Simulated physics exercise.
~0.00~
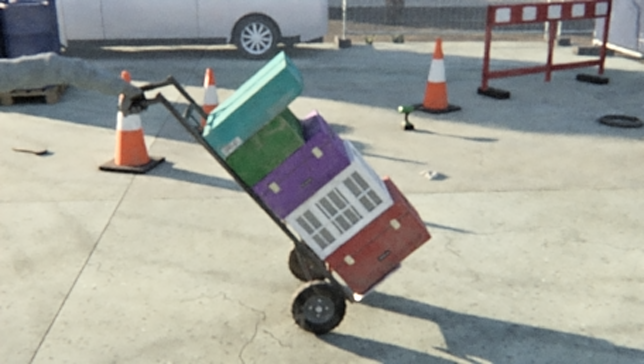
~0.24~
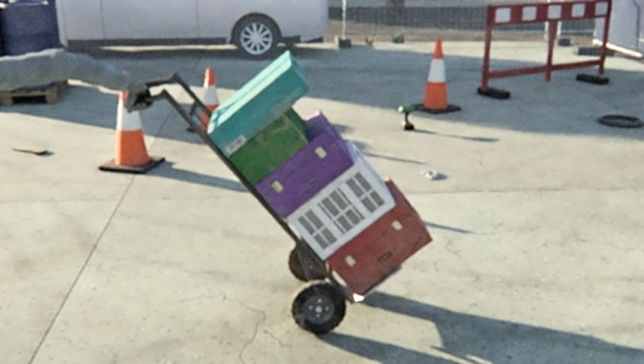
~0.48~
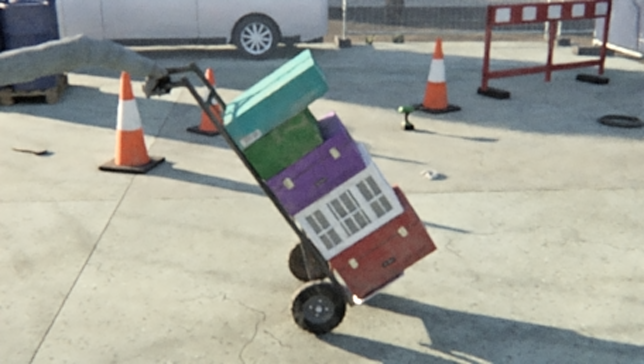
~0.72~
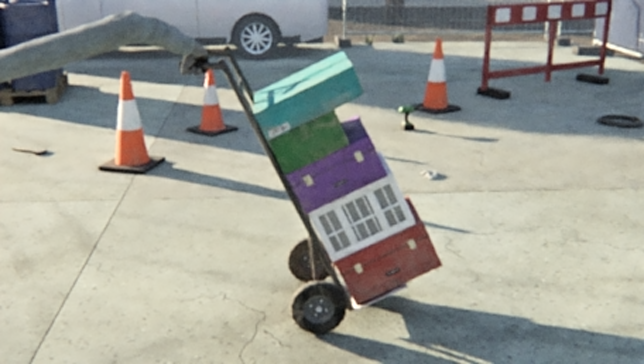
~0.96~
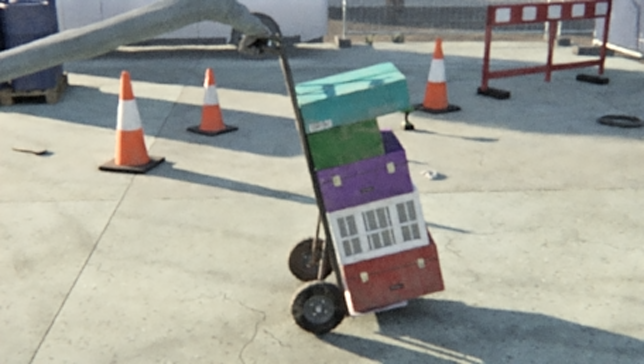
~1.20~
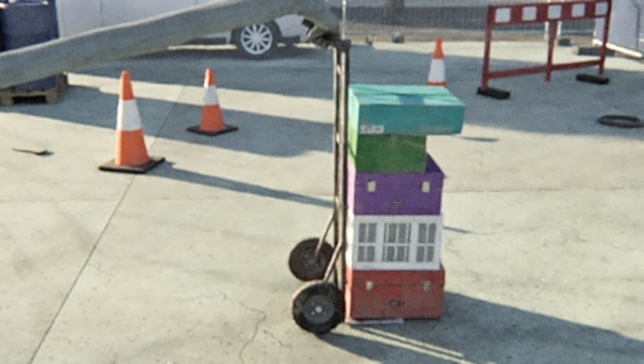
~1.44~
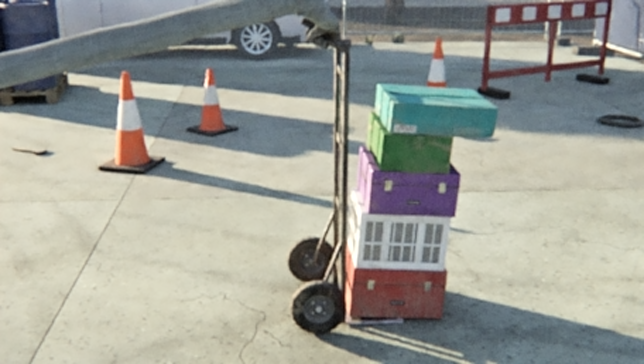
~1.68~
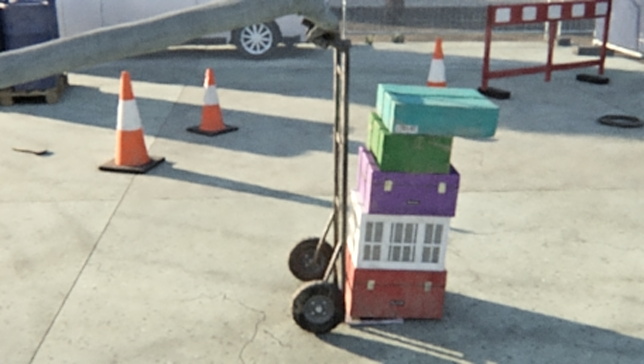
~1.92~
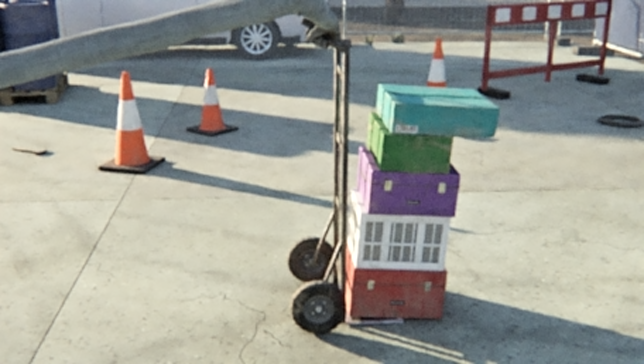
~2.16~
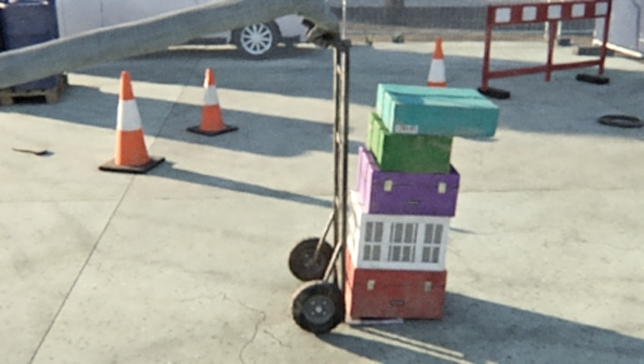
A grey-sleeved arm reaches in from the left and grips the handle of a tilted hand truck on sunlit concrete, seen from the side by a still camera. Its five stacked boxes are, from the top, turquoise, green, purple, white and red, with traffic cones, a red and white barrier and a pale vehicle behind. The arm swings the truck upright, slowly and then faster. As it stops, the upper boxes shift a little to the right, the turquoise and green ones farthest. The stack comes to rest uneven but standing, with nothing fallen.
